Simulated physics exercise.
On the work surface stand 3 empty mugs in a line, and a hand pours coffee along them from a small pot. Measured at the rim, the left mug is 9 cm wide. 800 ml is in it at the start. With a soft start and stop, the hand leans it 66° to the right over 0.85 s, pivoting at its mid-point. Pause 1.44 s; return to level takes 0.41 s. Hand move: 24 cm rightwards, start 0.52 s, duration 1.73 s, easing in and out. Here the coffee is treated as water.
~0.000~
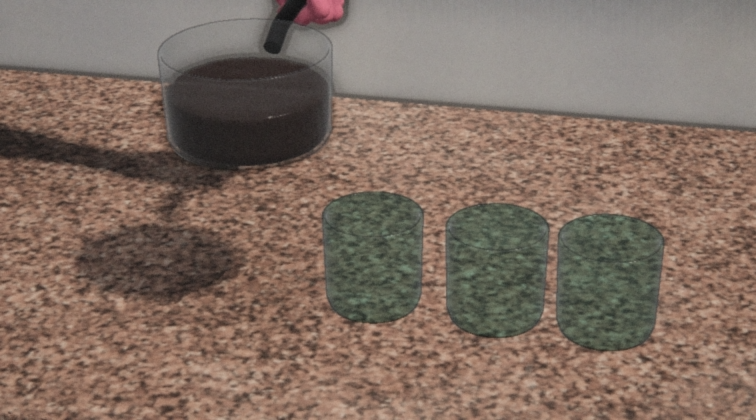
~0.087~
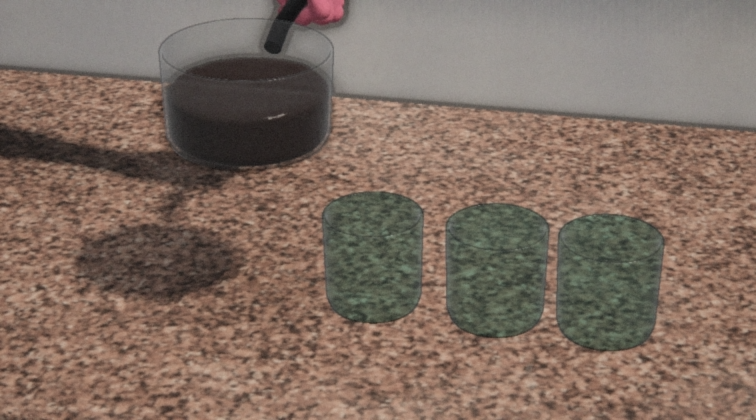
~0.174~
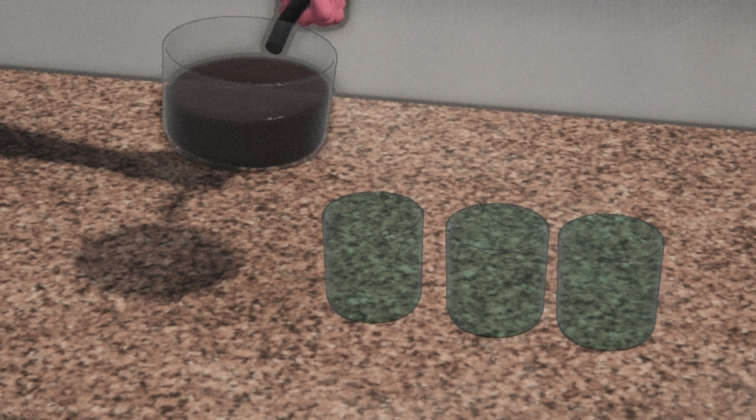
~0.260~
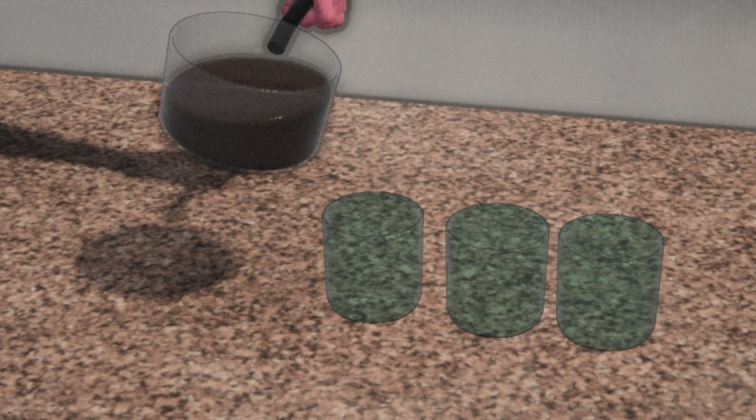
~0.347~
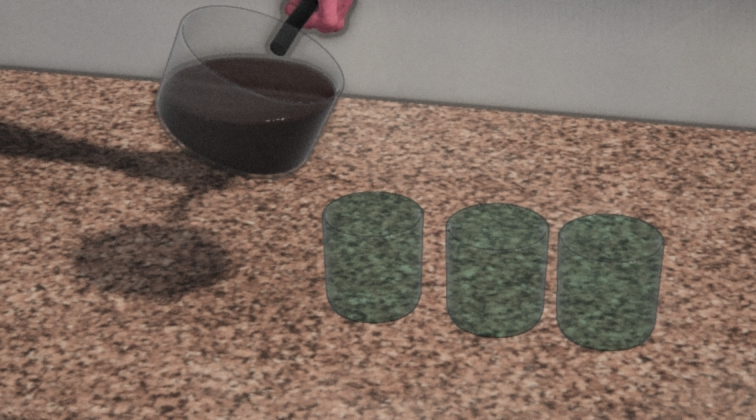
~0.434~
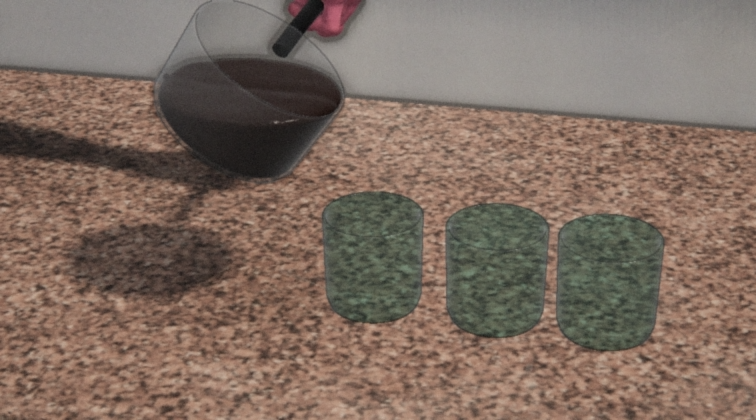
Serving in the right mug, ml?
45 ml.
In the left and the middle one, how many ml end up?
The left one ends with roughly 250 ml, the middle one with roughly 120 ml.
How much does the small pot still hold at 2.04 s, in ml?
Liquid remaining: Approx. 160 ml.
By 1.08 s the tilt is 66° and from the left they hold 255 ml, 5 ml, 0 ml, the small pot 310 ml, and 125 ml is on the work surface.
By 1.55 s the tilt is 66° and from the left they hold 255 ml, 110 ml, 0 ml, the small pot 205 ml, and 220 ml is on the work surface.
By 2.04 s the tilt is 66° and from the left they hold 255 ml, 125 ml, 25 ml, the small pot 160 ml, and 230 ml is on the work surface.
By 2.58 s the tilt is 14° and from the left they hold 255 ml, 125 ml, 45 ml, the small pot 145 ml, and 235 ml is on the work surface.
At rest from the left they hold 255 ml, 125 ml, 45 ml, the small pot 145 ml, and 235 ml is on the work surface.
